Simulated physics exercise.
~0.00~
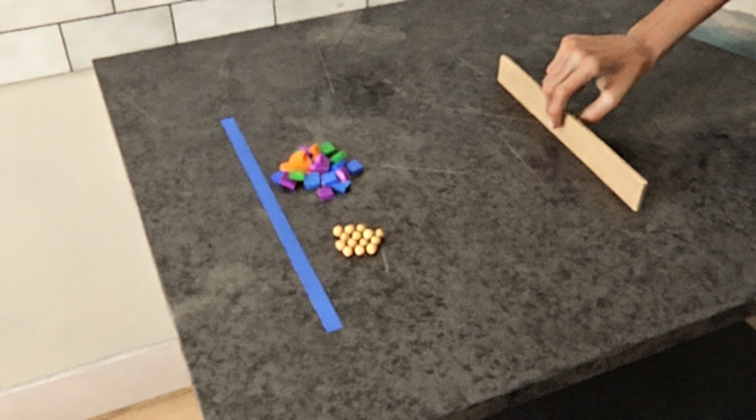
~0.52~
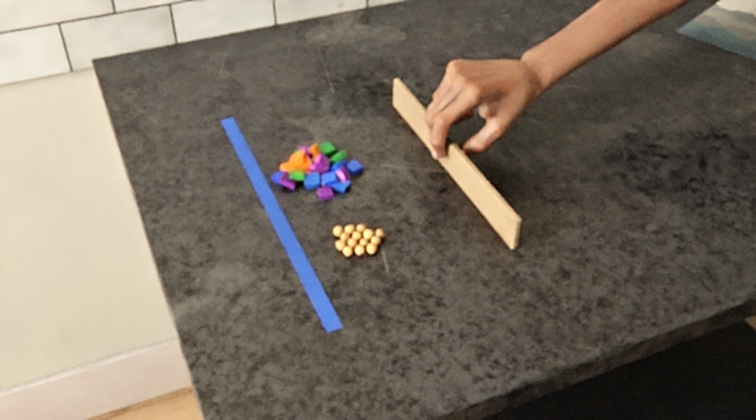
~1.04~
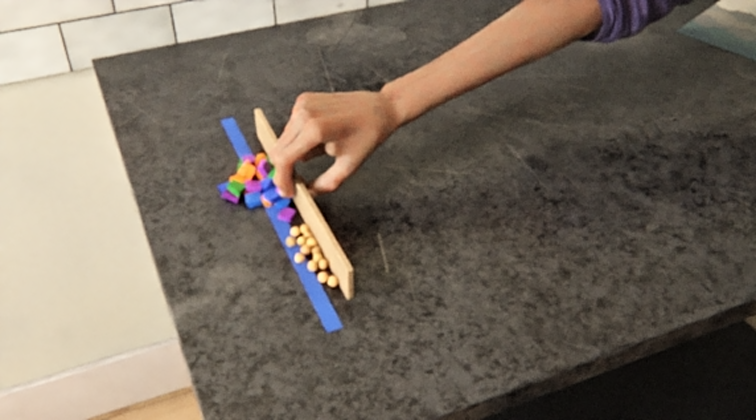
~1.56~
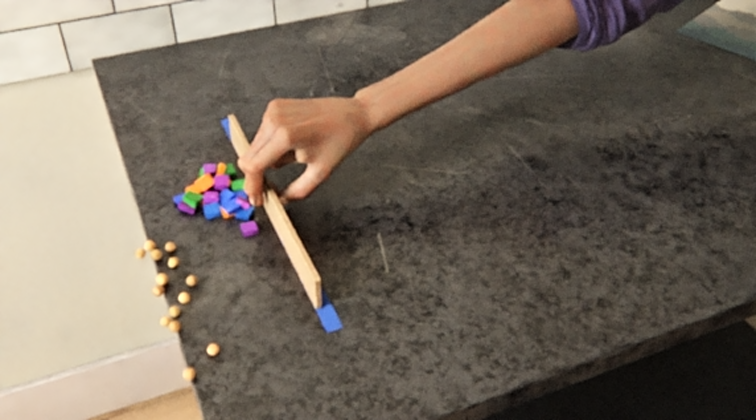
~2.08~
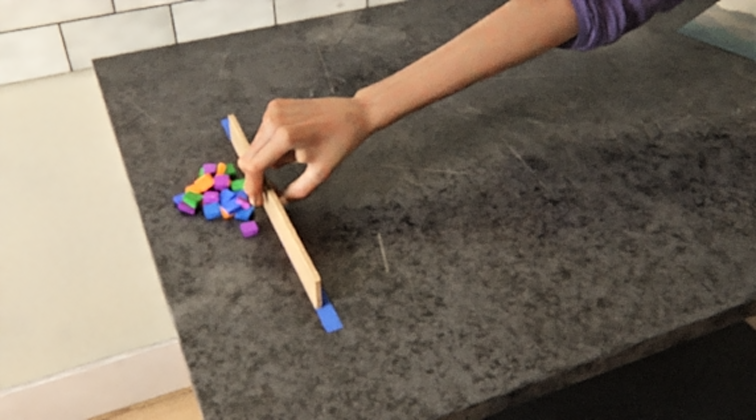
Hand sweeping a wooden strip left to blue tape, sending pale beads over the table edge while colourful pieces stay on top.
